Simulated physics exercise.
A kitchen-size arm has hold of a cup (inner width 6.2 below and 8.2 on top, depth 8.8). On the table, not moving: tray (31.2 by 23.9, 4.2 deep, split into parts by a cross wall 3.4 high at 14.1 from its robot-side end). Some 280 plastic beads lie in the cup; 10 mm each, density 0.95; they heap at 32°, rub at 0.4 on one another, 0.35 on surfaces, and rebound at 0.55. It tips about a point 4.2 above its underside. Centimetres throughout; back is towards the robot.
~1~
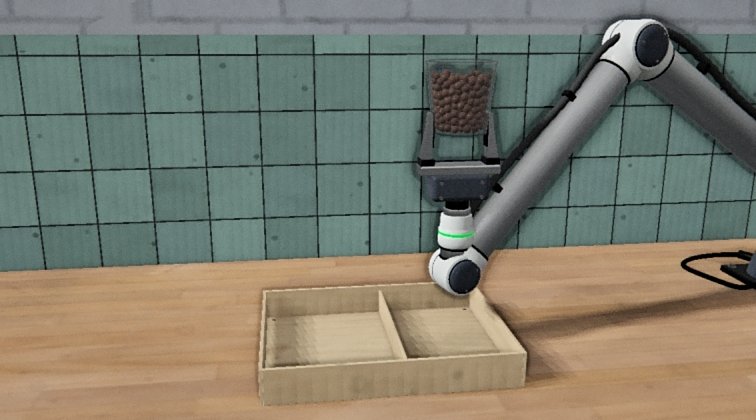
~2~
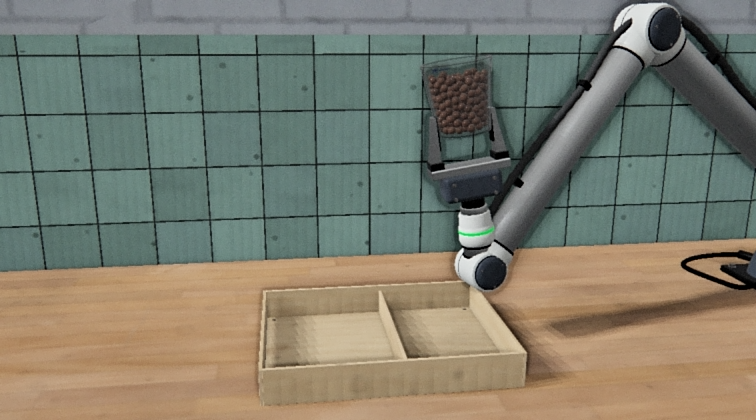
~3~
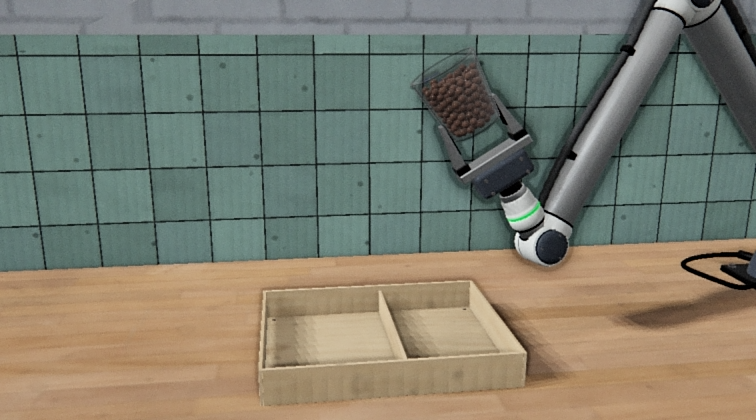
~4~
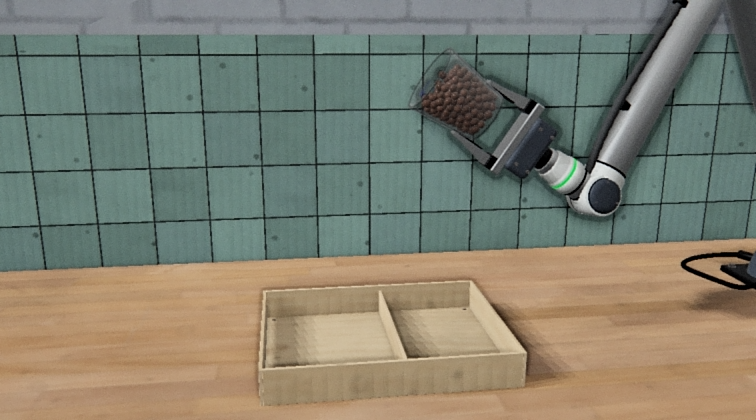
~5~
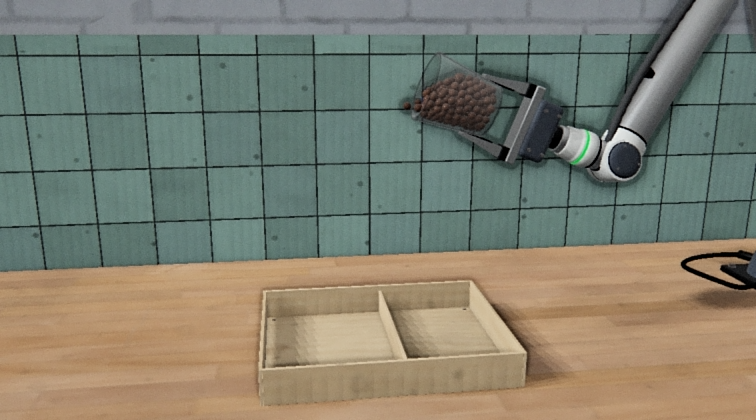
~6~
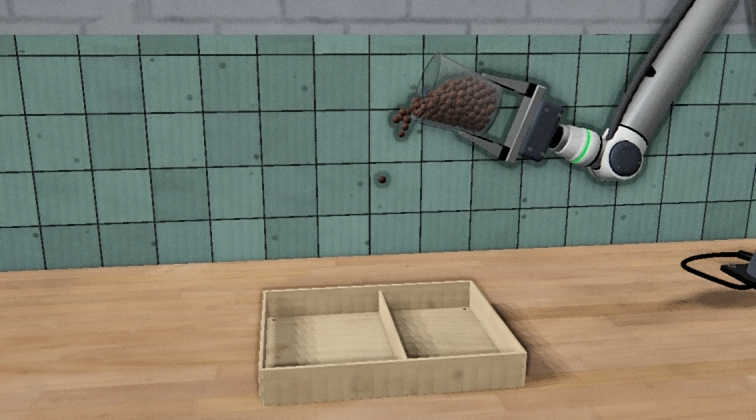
A grey robot arm holds up a clear cup of brown beads before a green tiled wall, seen from a fixed, slightly raised view across a wooden counter. A shallow, pale tan box split in two by a divider sits below, with a black cable at right. The arm's wrist swings right and upward, tilting the cup leftward until beads slide over its lip and a few drop.
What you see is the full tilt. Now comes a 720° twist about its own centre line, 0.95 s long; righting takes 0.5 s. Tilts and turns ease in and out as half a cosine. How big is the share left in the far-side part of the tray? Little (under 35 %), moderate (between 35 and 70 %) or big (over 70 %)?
Answer: Little; under 35 % of the plastic beads finish in the far-side part of the tray.
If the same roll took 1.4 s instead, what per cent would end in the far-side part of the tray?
In that case some 30 per cent.
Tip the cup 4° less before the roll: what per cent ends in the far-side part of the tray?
About 10 per cent.
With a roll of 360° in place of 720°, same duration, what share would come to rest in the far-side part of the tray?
In that case some 20 per cent.
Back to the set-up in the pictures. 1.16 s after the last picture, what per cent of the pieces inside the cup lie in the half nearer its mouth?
Roughly 40 per cent.
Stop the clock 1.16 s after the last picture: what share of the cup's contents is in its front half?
About 55 per cent.
Then, 0.58 s after the last picture, tipped 69°, highest piece 38 above the table; 243 in the cup, 23 in the far-side part, 14 in flight or on a rim.
Then, 1.16 s after the last picture, tipped 43°, highest piece 36 above the table; 227 in the cup, 44 in the far-side part, 2 on the table or floor, 1 in the robot-side part, 6 in flight or on a rim.
Then, 1.65 s after the last picture, upright, highest piece 38 above the table; 227 in the cup, 48 in the far-side part, 3 on the table or floor, 2 in the robot-side part.
Then, 2.35 s after the last picture, upright, highest piece 38 above the table; 227 in the cup, 48 in the far-side part, 3 on the table or floor, 2 in the robot-side part.
Final count, 227 in the cup, 48 in the far-side part, 3 on the table or floor, 2 in the robot-side part. That is 17 % in the far-side part of the tray.
